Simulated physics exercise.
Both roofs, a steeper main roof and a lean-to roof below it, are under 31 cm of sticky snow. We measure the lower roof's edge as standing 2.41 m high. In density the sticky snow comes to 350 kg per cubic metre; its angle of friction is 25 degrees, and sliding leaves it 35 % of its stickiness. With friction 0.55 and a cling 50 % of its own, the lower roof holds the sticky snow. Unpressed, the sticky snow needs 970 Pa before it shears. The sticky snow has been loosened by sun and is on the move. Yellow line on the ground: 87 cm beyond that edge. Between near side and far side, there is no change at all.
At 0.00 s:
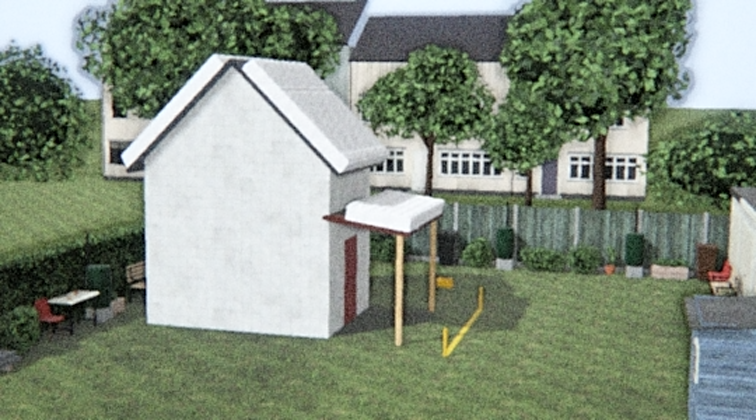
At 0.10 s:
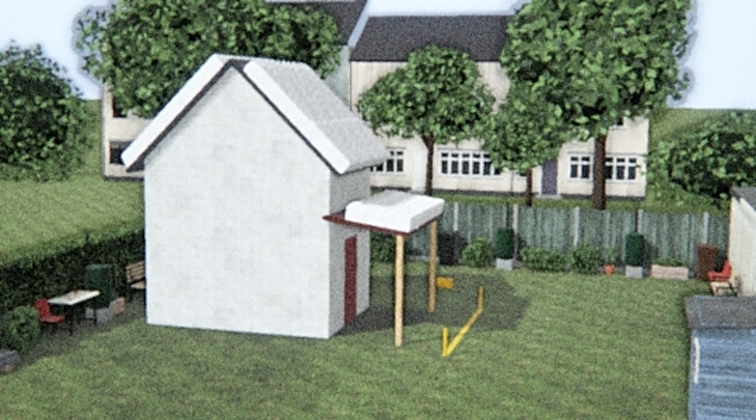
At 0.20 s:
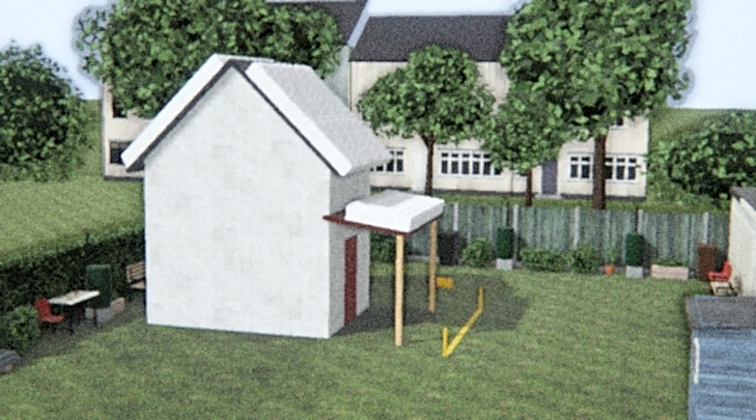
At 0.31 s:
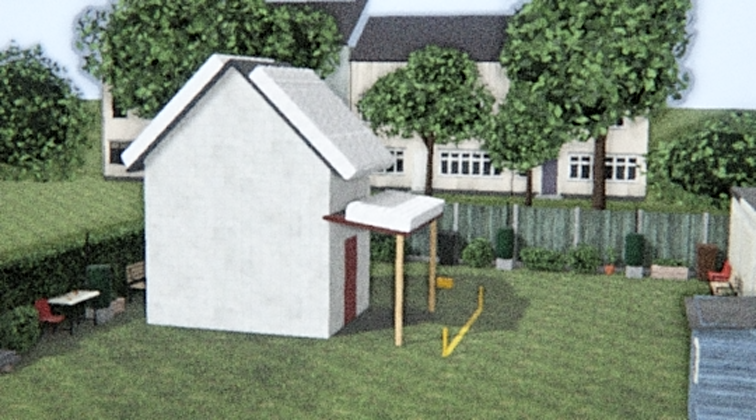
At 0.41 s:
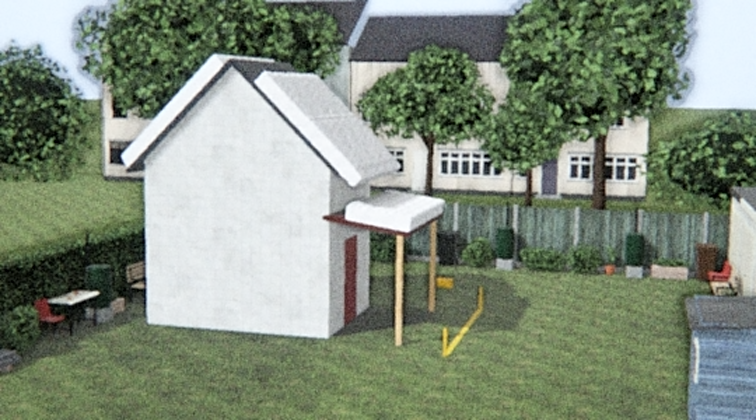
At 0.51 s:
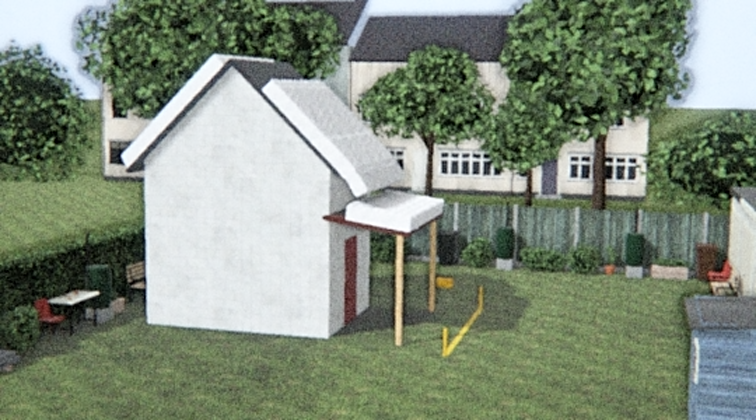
The thick white snow on the small white house's steep roof slid slowly down the right-hand slope toward the snowy lean-to roof, uncovering a widening dark patch near the peak, while the yard stayed still.
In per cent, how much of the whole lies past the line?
38 per cent.
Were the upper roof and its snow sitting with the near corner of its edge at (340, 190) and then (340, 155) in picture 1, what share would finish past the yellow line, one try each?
16 %, then 55 %.
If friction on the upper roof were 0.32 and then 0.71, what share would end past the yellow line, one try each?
Try 1: 30 %; try 2: 2 %.
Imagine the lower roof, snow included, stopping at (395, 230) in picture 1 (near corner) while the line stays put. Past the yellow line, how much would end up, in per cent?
55 %.
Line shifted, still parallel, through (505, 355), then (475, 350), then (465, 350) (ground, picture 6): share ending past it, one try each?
In that order: 10 %, 25 %, 30 %.
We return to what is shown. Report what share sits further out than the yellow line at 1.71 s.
22 percent.
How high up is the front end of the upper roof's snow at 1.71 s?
0.0 m, roughly.
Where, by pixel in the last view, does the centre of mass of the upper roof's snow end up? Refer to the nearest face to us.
The middle sits at about (443, 297).
By 1.06 s, none is below the lower edge and 0 % is past the line.
By 1.71 s, 33 % is below the lower edge and 21 % is past the line.
By 2.35 s, 54 % is below the lower edge and 37 % is past the line.
By 3.00 s, 54 % is below the lower edge and 38 % is past the line.
By 4.00 s, at the end, 55 % is below the lower edge and 38 % is past the line.
